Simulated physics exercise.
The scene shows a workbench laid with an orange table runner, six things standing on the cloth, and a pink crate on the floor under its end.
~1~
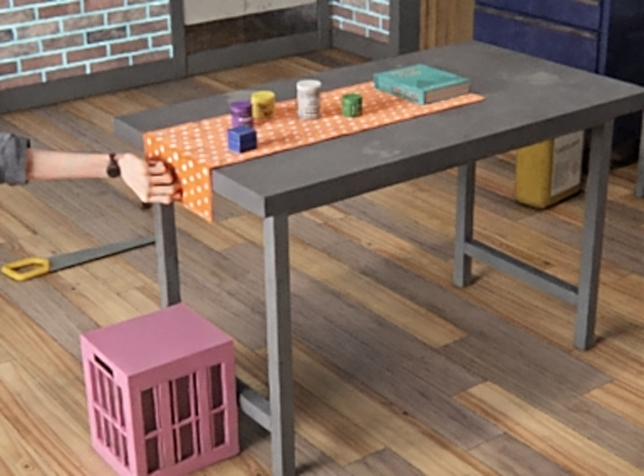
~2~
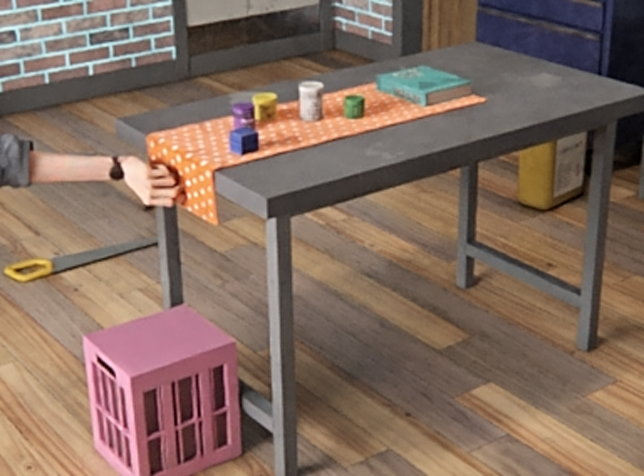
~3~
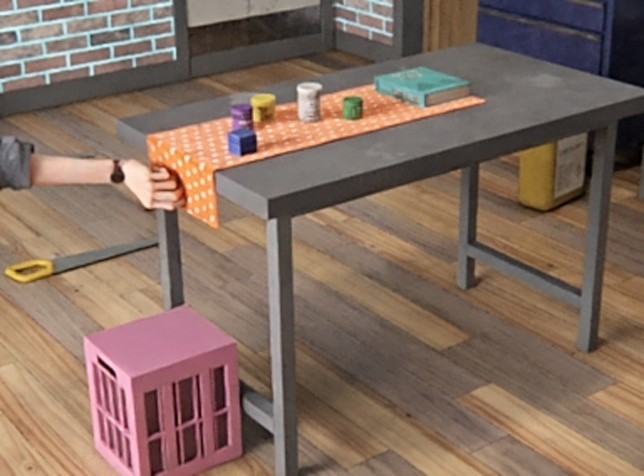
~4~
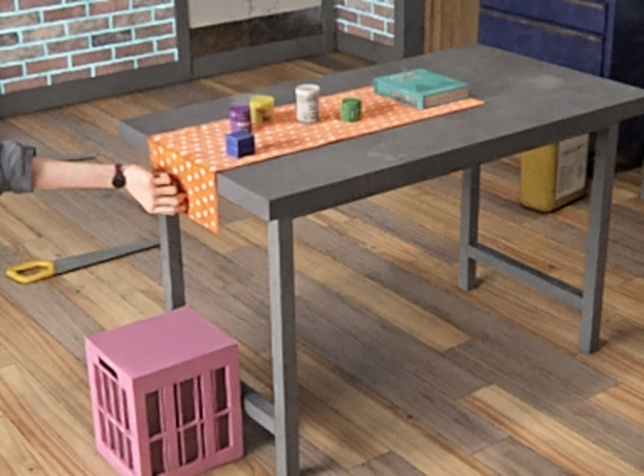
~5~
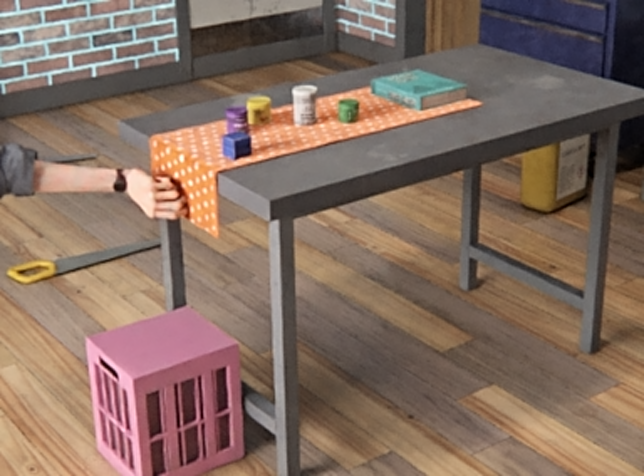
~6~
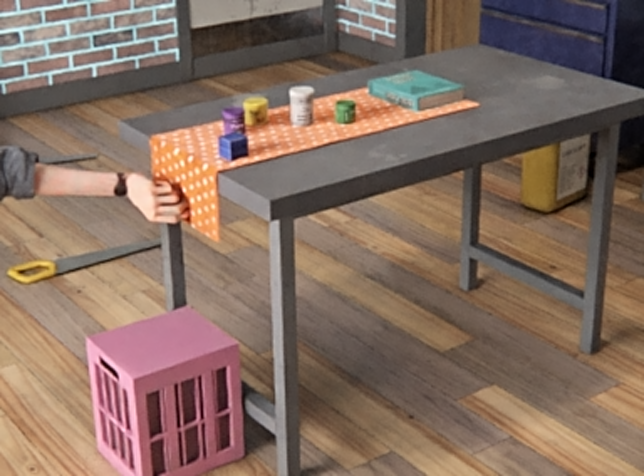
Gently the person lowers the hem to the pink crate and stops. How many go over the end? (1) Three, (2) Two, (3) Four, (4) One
Answer: 1.
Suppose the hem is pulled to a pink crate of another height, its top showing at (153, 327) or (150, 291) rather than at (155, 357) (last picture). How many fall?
Then 2 and 1.
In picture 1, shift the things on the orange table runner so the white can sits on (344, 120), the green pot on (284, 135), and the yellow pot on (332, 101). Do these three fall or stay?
Of the three, the white can stays aloft, the green pot ends off the top and the yellow pot stays aloft.
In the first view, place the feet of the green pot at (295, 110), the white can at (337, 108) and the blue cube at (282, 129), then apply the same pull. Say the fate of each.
The green pot stays put; the white can stays put; the blue cube ends up off.
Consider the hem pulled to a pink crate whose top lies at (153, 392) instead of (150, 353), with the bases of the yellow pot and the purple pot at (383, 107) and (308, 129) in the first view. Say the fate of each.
Outcome for the yellow pot: It stays. Outcome for the purple pot: It is lost.
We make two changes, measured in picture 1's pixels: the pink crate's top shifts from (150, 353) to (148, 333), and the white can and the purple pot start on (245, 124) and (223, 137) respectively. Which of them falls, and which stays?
Here's what happens: The white can leaves its perch, the purple pot leaves its perch.
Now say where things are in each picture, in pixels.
In the first picture, hem (213, 223); blue cube (242, 130); purple pot (242, 104); yellow pot (263, 95); white can (309, 84); green pot (352, 96); top of the crate (150, 353).
In the second picture, hem (218, 224); blue cube (244, 131).
In the third picture, hem (217, 228); purple pot (242, 106).
In the fourth picture, hem (218, 233); yellow pot (261, 99); top of the crate (154, 356).
In the fifth picture, hem (218, 238); white can (305, 89).
In the sixth picture, hem (219, 242); blue cube (233, 136); purple pot (234, 110); yellow pot (256, 101); white can (302, 90); green pot (346, 102).
Early on, hem near (188, 271); blue cube gone.
Midway, hem near (189, 314); blue cube and purple pot gone.
Near the end, hem on the crate; blue cube, purple pot and yellow pot gone.
Finally, hem on the crate; blue cube, purple pot and yellow pot gone. It carries off three.
